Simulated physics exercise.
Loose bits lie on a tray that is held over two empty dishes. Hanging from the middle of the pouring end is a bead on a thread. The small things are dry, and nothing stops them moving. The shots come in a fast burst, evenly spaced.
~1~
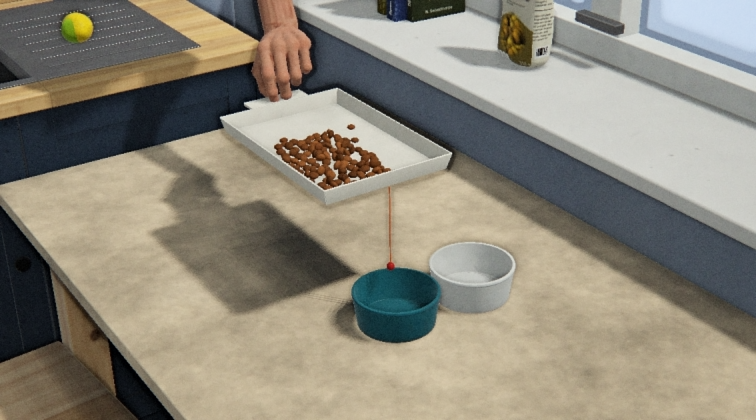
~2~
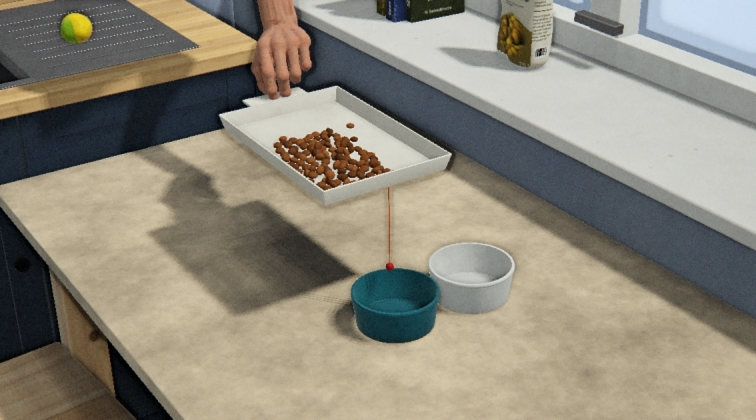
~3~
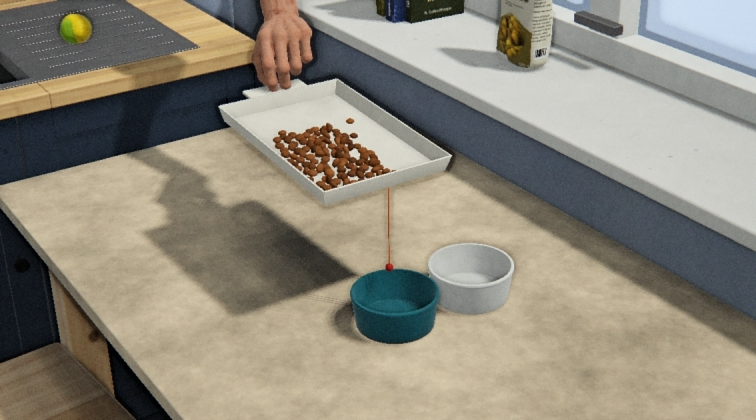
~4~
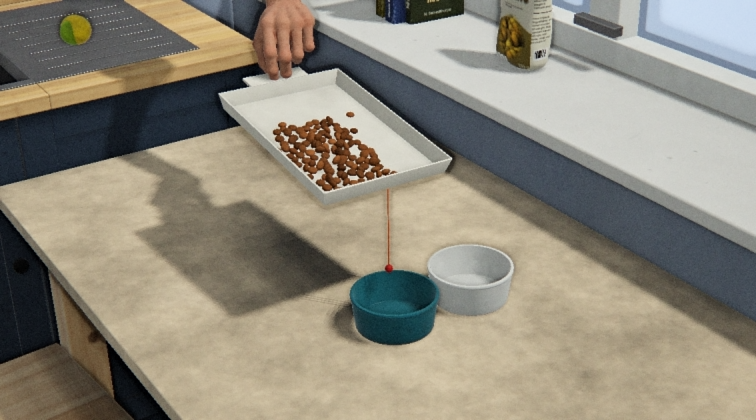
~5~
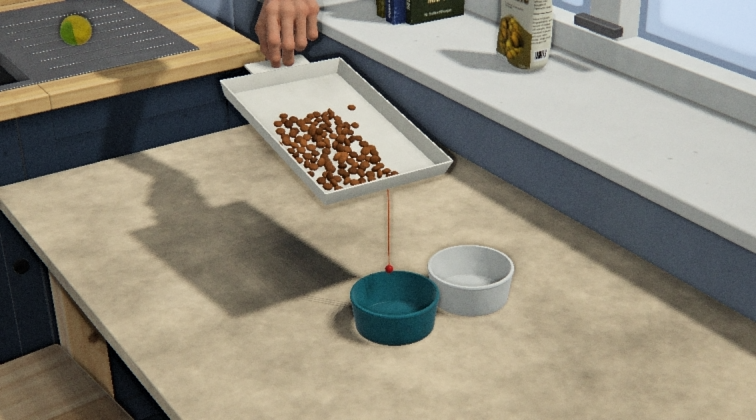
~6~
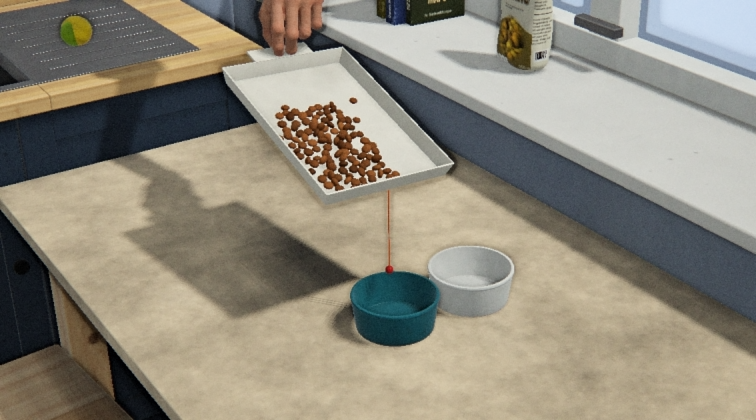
On a kitchen counter, a hand held a white tray of brown kibble above a teal bowl and a pale gray one, then slowly raised the handle end, tilting the tray toward its front edge.
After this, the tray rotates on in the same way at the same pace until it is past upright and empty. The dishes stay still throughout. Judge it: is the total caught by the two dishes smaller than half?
No.
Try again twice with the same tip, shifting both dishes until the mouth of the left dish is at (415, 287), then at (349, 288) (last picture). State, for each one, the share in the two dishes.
You'd get 70 in a hundred the first time and 20 in a hundred the second.
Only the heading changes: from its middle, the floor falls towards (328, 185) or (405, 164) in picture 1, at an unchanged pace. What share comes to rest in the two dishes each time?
Roughly 10 % in the first case and 90 % in the second.
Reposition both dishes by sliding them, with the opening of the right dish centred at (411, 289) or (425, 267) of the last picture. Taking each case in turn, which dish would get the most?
The first time it's the right member, the second time the right member.
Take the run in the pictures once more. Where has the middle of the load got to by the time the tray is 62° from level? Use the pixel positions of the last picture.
I'd put the middle close to (396, 168).
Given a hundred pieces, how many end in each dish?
Around 50 in a hundred in the left dish and around 40 in a hundred in the right dish.
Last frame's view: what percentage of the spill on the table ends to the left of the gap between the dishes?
Around 30 per cent, I reckon.
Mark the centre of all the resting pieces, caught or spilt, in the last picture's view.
Resting centre, last picture - approx. (424, 312).
Soon after the last picture, tray tipped steeply; nearly all on the tray; a stray few in the air.
A little later, tray tipped past a quarter turn; about a third on the tray; about a quarter in the left dish; a small part in the right dish; a stray few outside both; about a quarter in the air.
Later still, tray tipped past a quarter turn; about half in the left dish; about a third in the right dish; a small part outside both.
At rest, tray tipped past a quarter turn; about half in the left dish; about a third in the right dish; a small part outside both.
